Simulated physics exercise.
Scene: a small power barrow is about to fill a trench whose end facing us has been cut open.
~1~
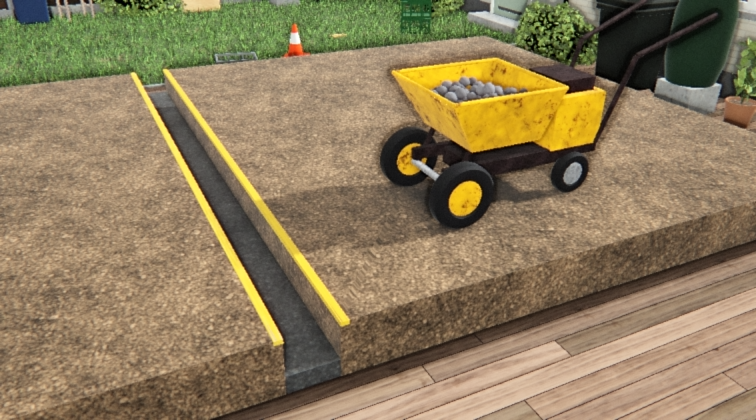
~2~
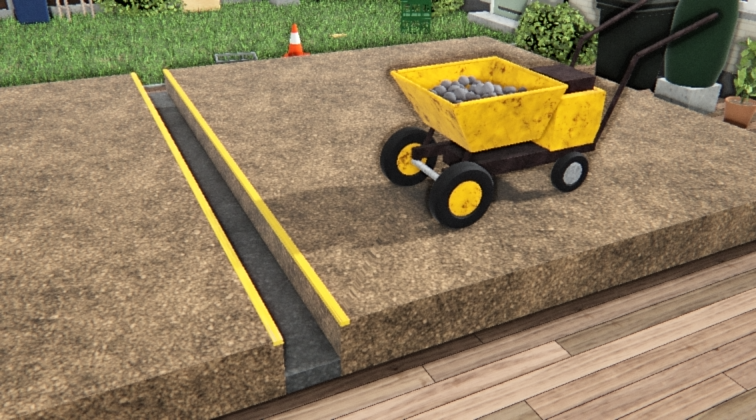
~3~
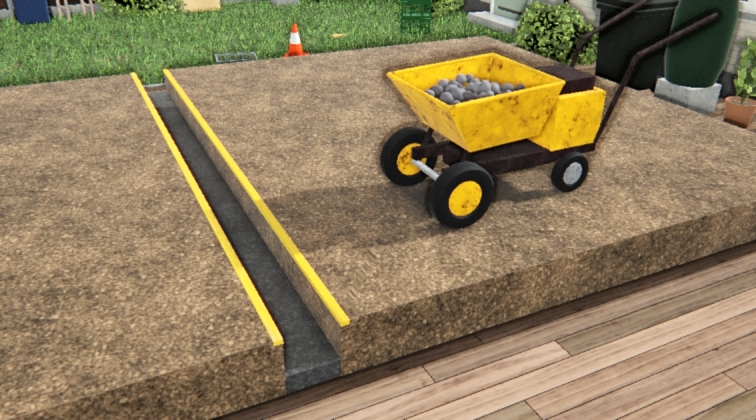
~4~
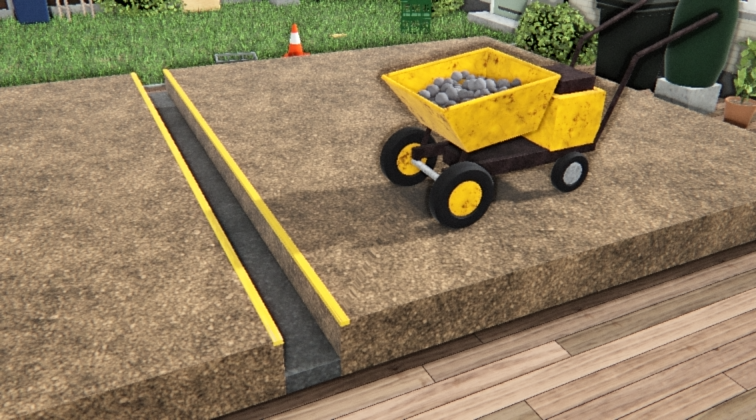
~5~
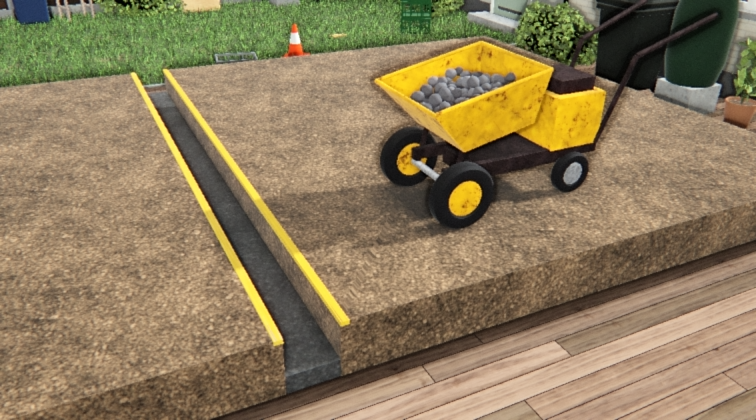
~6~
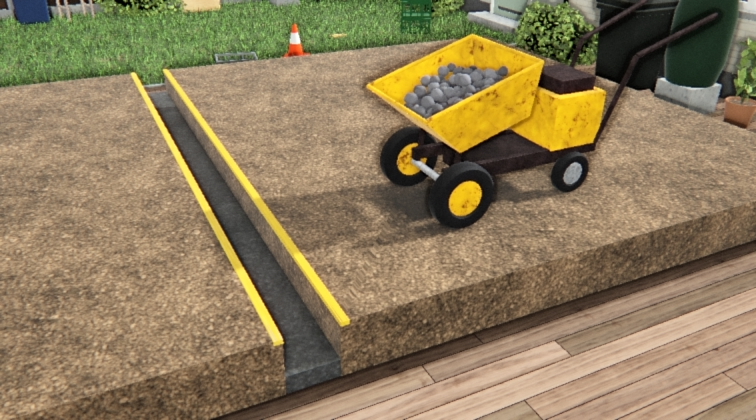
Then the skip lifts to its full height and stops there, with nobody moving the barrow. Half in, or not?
Largely missed.
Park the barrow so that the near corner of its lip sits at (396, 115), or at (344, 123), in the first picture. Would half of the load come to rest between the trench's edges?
In the first case upwards of half; in the second case a smaller fraction.
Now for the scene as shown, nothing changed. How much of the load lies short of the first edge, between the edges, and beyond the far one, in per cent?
Short 65, between 20, beyond 0.
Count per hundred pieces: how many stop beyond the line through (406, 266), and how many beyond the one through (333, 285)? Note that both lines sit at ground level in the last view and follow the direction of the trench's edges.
In order: 80 percent, then 30 percent.
Soon, skip tipped steeply; all in the skip.
A while on, skip tipped right over; most in the skip; a small part short of the trench; a stray few falling.
Towards the end, skip tipped right over; about a quarter in the skip; about two thirds short of the trench; a small part in or heaped over the trench; a stray few beyond it.
Finally, skip tipped right over; a small part in the skip; about two thirds short of the trench; about a quarter in or heaped over the trench; a stray few beyond it.
